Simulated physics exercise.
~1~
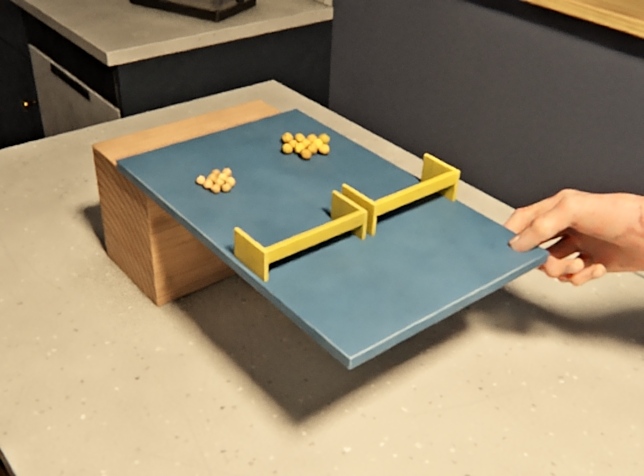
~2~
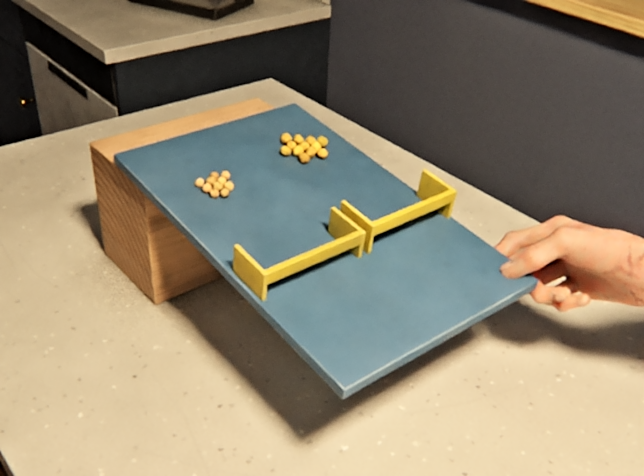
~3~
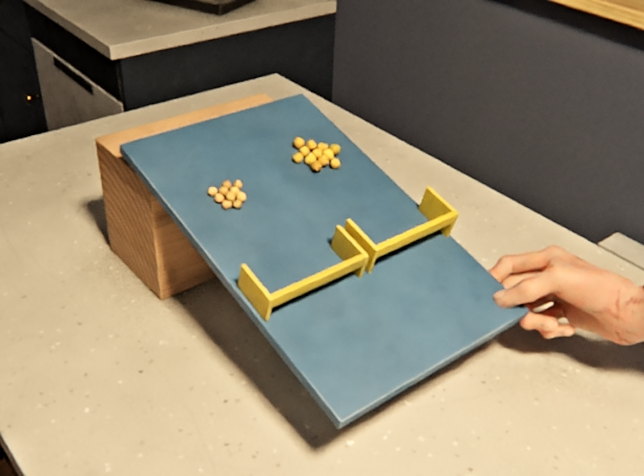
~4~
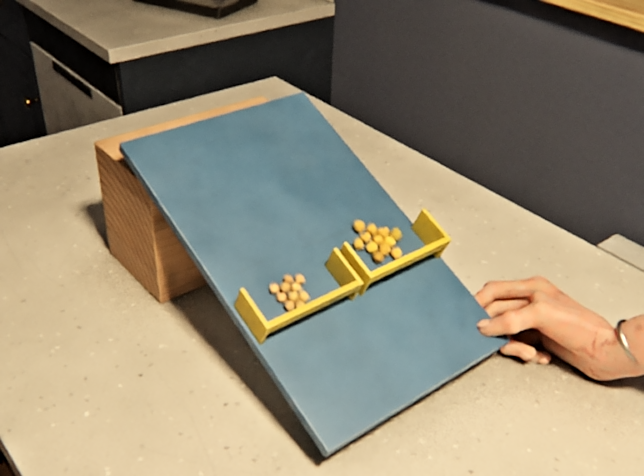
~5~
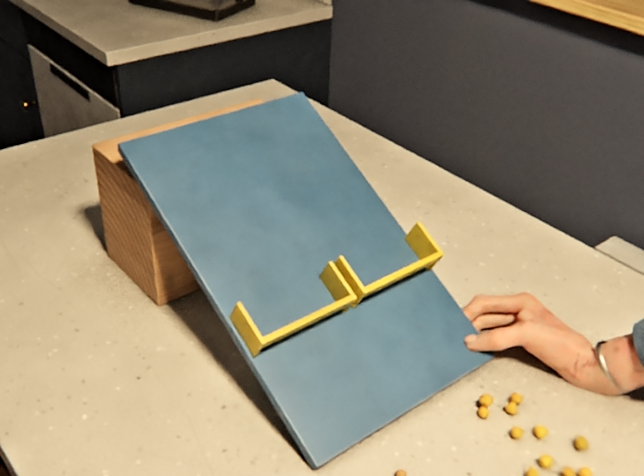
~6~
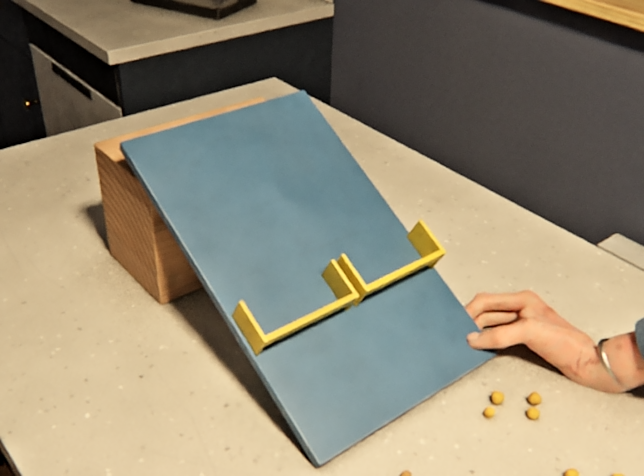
On a kitchen counter, a hand lowering a blue board from a wooden block, two clusters of yellowish balls rolling past yellow barriers onto the counter.
